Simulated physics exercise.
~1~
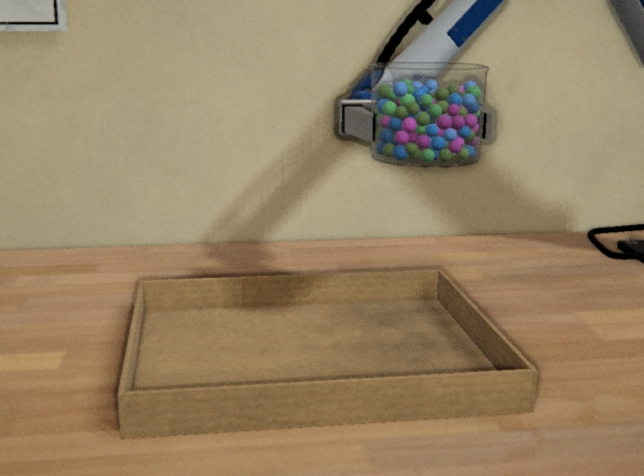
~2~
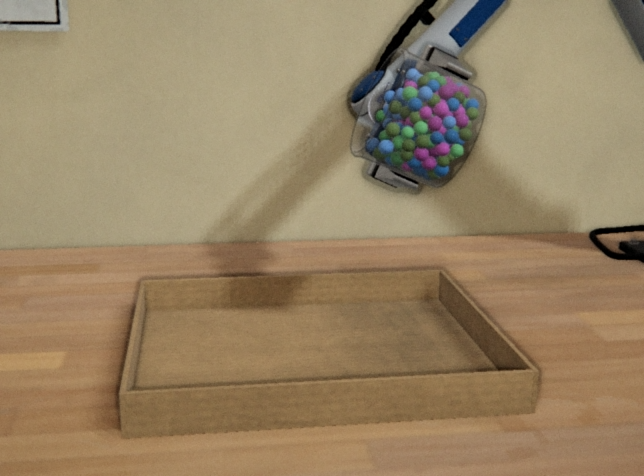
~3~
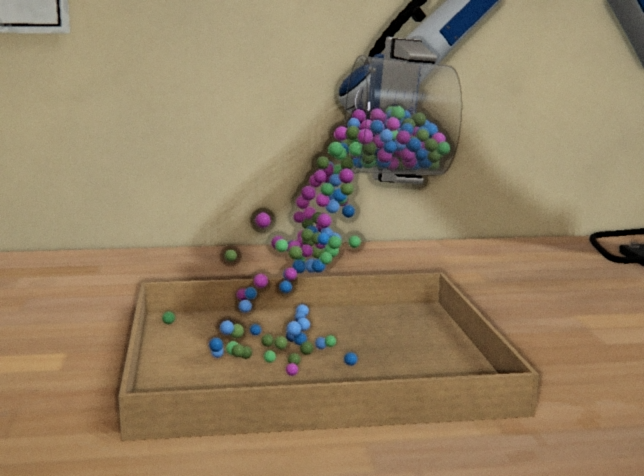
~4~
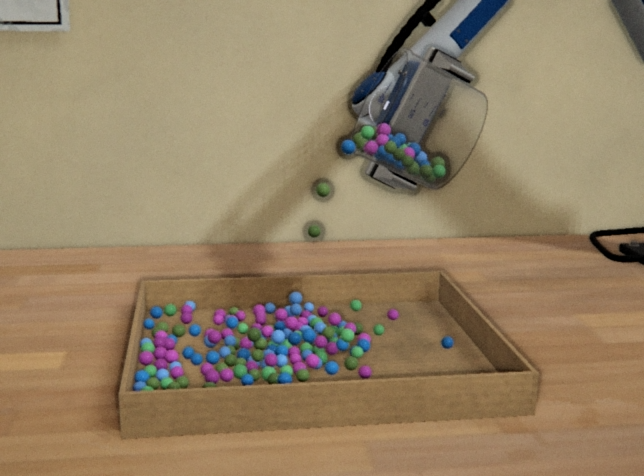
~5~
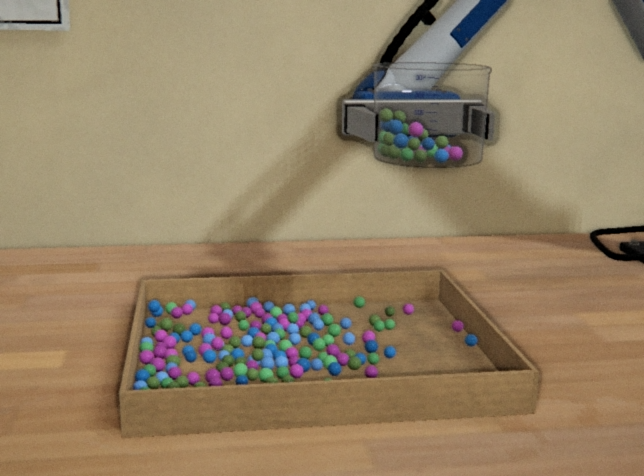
On a wooden tabletop before a pale wall, a shallow brown tray sits beneath a robot arm gripping a clear container full of small round balls in blue, green, pink and olive. The arm first holds the container upright, then tips it toward the left. Balls spill over the rim in a thick stream, landing and scattering in the tray. The container's tilt changes as the stream thins to a few falling balls. Finally the arm brings it upright, with a small heap left inside and most balls spread across the tray, crowded toward the left.
